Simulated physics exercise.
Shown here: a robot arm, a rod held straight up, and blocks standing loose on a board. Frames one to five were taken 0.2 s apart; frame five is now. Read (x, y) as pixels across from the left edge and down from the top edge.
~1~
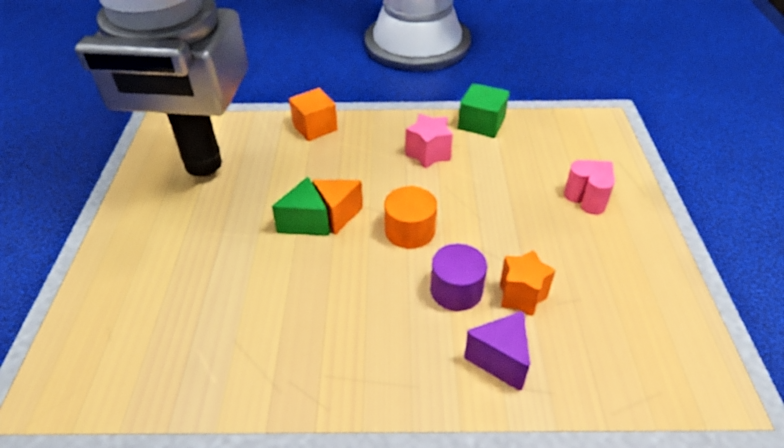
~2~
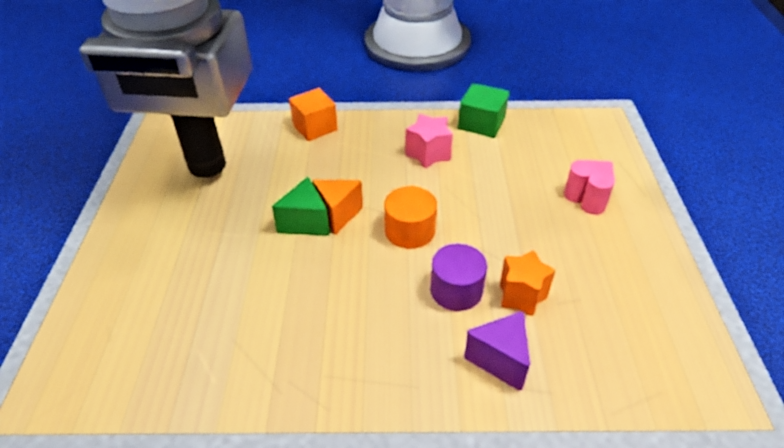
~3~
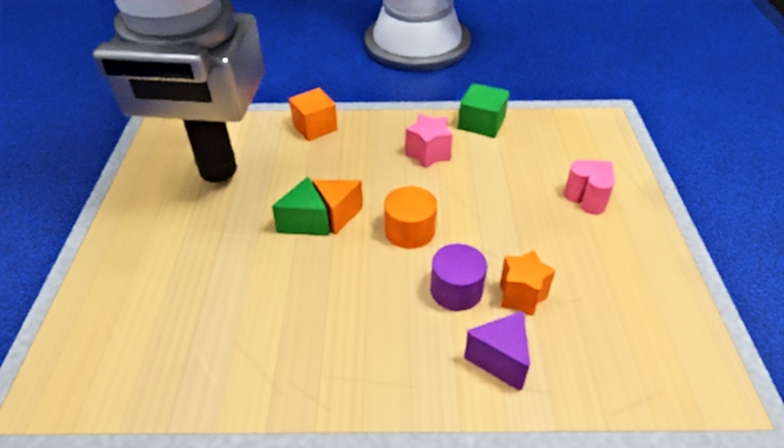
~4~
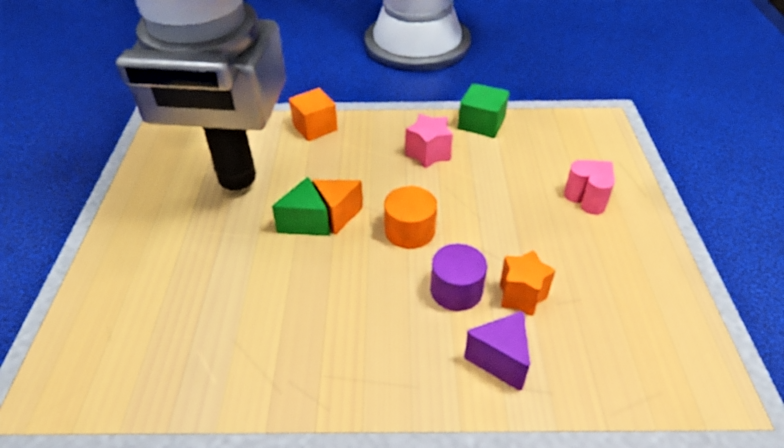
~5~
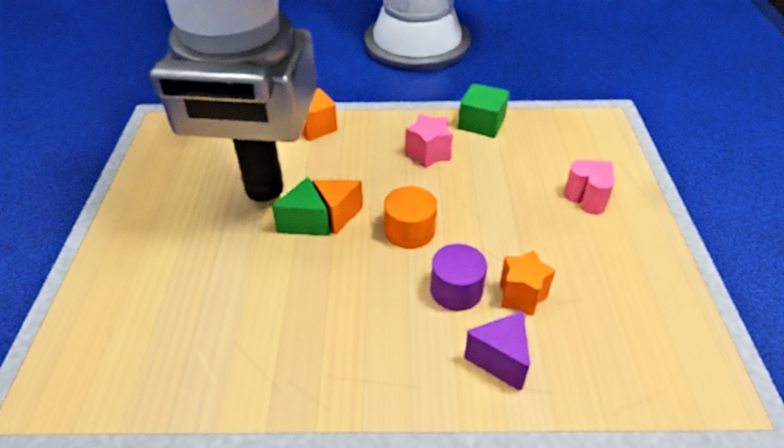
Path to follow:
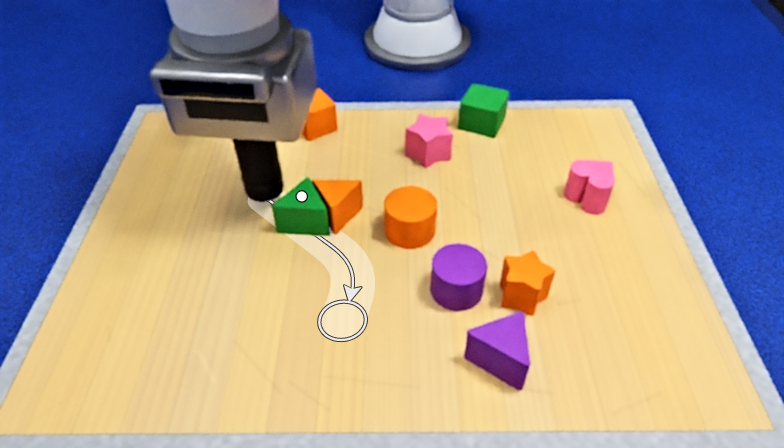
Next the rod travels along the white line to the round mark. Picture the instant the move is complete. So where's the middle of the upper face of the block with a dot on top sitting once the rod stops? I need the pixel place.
My estimate: (392, 250).
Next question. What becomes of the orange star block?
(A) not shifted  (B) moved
I choose A.
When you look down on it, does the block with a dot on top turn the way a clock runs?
Final answer: No.
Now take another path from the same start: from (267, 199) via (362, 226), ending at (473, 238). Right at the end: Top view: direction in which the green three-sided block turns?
The twist is clockwise.
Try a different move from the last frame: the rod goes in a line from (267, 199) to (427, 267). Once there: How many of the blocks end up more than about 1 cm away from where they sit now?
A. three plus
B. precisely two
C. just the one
The correct letter is A.
Path on the board, from (267, 199) by way of (308, 229) and (349, 265) to (343, 320); the dot is on the green three-sided block.
On the path given first. One third of the way, rod (307, 220); green three-sided block (336, 216), turned 15° anticlockwise; orange three-sided block (346, 188).
Two thirds of the way, rod (348, 256); green three-sided block (386, 246), turned 25° anticlockwise; orange three-sided block (347, 188), turned 15° anticlockwise.
At the end, rod (342, 311); green three-sided block (392, 250), turned 35° anticlockwise; orange three-sided block (347, 188), turned 15° anticlockwise; orange circular block in place; orange star block in place.
